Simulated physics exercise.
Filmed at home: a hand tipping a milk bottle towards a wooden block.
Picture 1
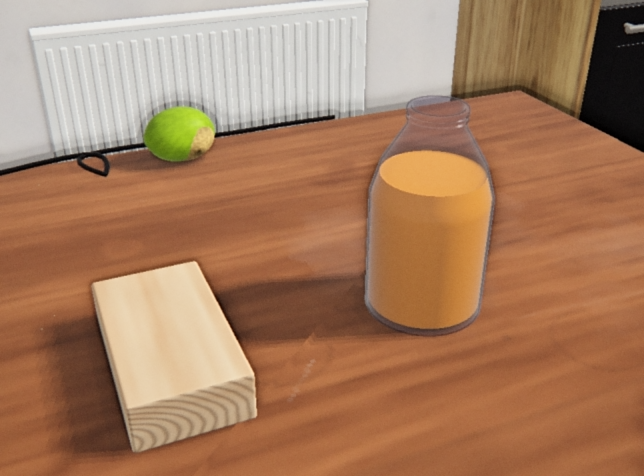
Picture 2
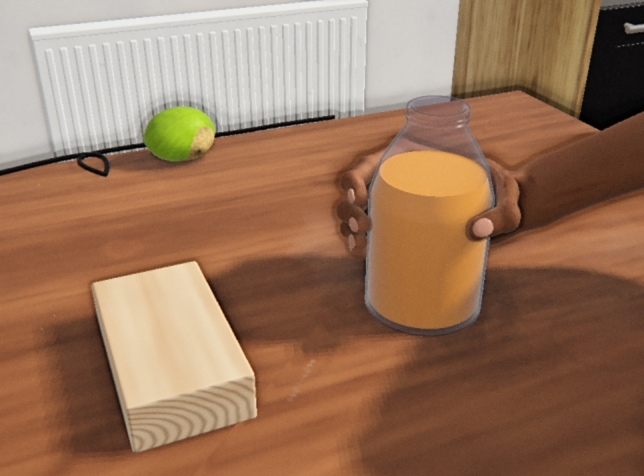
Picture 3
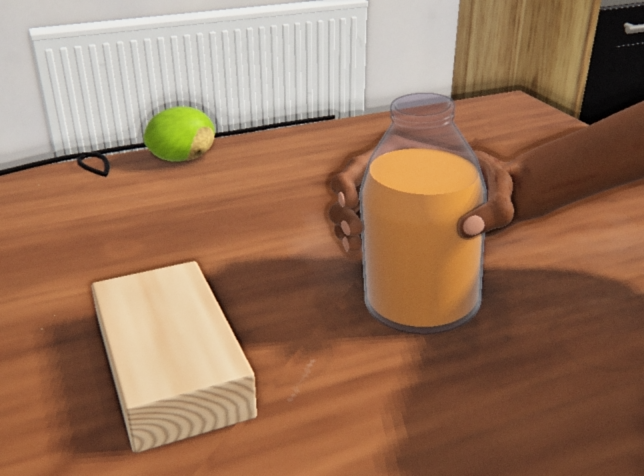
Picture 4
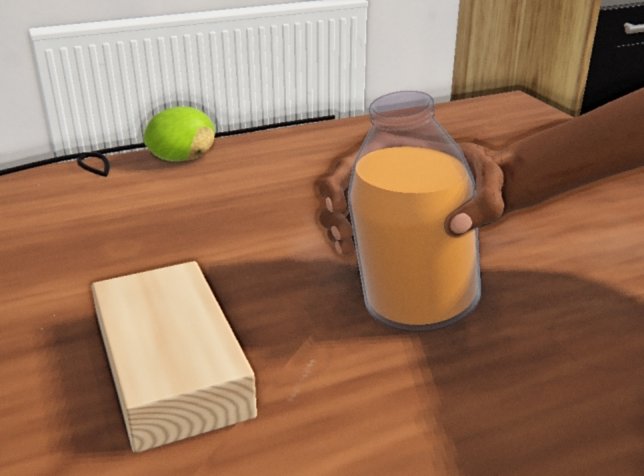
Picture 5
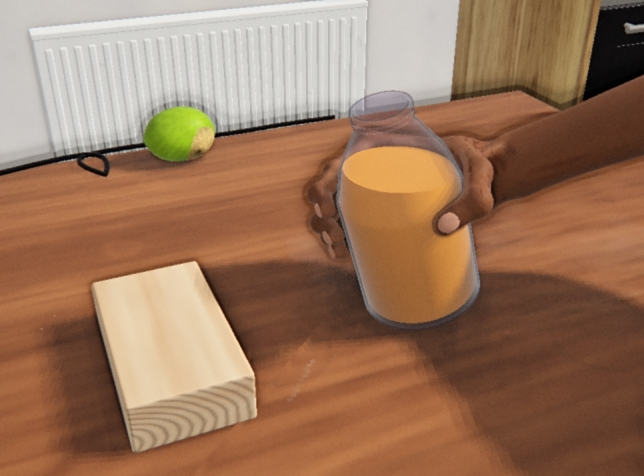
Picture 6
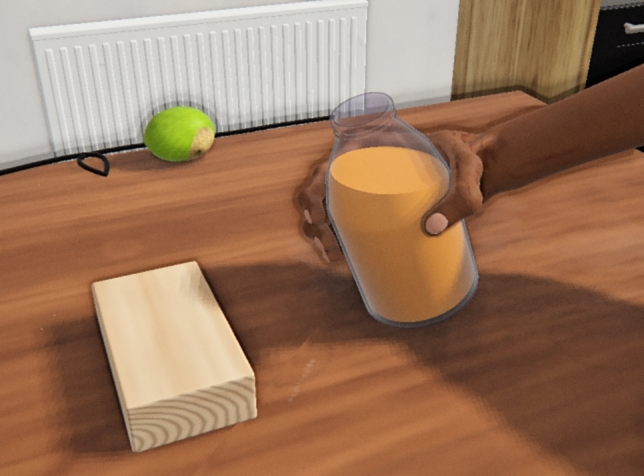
The footage shows a clear bottle of orange liquid standing on a wooden table near a pale wooden block and a green fruit; a hand grips it from the right and gradually tilts it left towards the block.
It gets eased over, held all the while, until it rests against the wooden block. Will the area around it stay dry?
No, there is liquid to wipe up.
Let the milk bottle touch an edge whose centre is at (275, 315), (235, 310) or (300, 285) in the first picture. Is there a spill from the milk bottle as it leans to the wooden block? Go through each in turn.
Overflow, overflow, no loss.
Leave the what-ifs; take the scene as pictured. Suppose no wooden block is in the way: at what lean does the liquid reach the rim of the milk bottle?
Tilt: Around 65°.
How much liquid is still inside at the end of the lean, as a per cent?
Roughly 70 %.
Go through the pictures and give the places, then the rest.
In the first frame, it stands upright; milk bottle (429, 207) about two thirds full.
In the second frame, a hand takes hold; milk bottle about two thirds full, surface at (432, 174); wooden block (168, 346).
In the third frame, tipping on its foot; milk bottle (422, 205) about two thirds full.
In the fourth frame, the top moves towards the wooden block; milk bottle about two thirds full, surface at (408, 170); wooden block (168, 346).
In the fifth frame, on the way over; milk bottle (401, 202) about two thirds full.
In the sixth frame, it is leaning; milk bottle (392, 202) tipped 20°; wooden block (168, 346).
Shortly, the milk bottle leans by about 45°; none is lost.
Then, the milk bottle leans by about 70°; it has lost some; nearly all of the orange juice is inside.
At the finish, the milk bottle leans by about 75°, against the wooden block; it has lost some; about two thirds of the orange juice is inside.
